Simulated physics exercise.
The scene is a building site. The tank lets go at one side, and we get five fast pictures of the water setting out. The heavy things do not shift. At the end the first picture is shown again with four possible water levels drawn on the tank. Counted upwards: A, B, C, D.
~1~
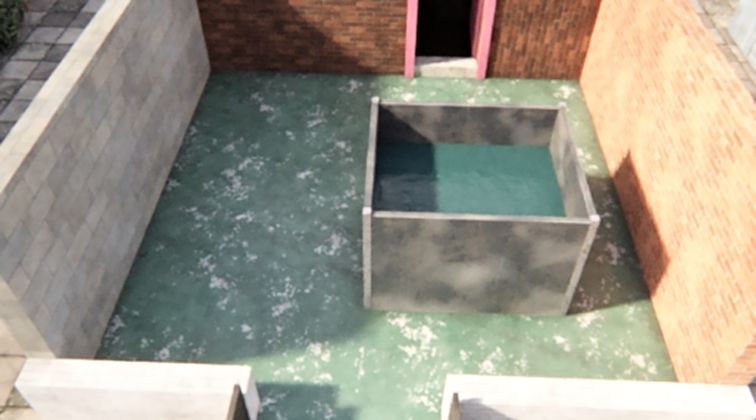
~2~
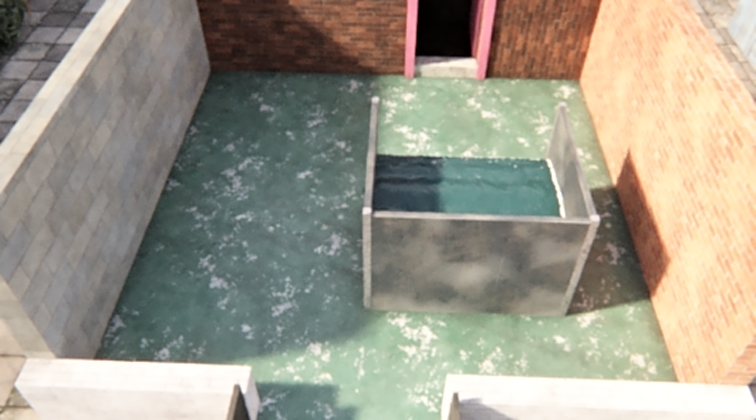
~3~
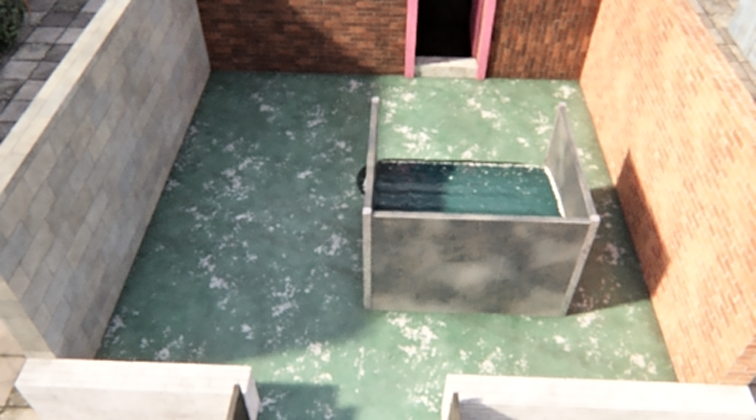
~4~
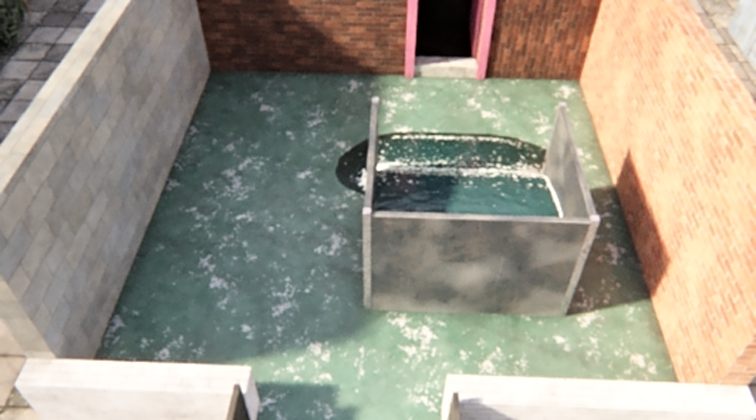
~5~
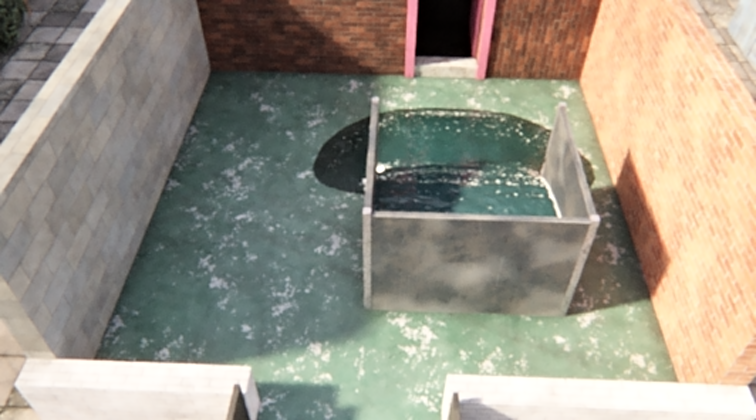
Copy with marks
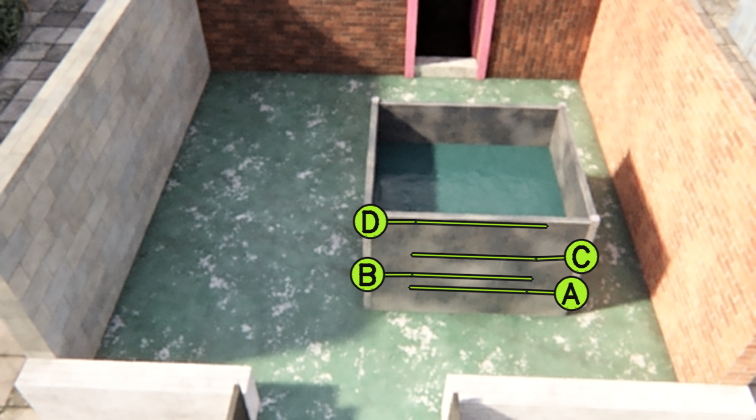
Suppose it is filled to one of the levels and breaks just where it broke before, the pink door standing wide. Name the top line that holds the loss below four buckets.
The limit is A.
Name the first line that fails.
Here it is line B.
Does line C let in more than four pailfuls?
Yes.
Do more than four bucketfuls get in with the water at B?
Yes.
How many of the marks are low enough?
One of the four.
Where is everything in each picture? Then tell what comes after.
The first picture shows water in the tank at rest, its middle at (468, 194); foot of the pink doorway at (444, 77); open gate at (349, 367).
In the second picture, water covers 2 % of the ground, its front hidden from here.
In the third picture, water covers 5 % of the ground, its front hidden from here.
In the fourth picture, water covers 11 % of the ground, its front hidden from here.
In the fifth picture, 19 % of the ground under water, visible out to (328, 149).
In lime, A at (468, 289); B at (471, 276); C at (474, 256); D at (480, 224); from the bottom up A, B, C, D.
With A, a bucket or two gets in.
With B, about 10 bucketfuls get in.
With C, dozens of bucketfuls pour in.
With D, dozens of bucketfuls pour in.
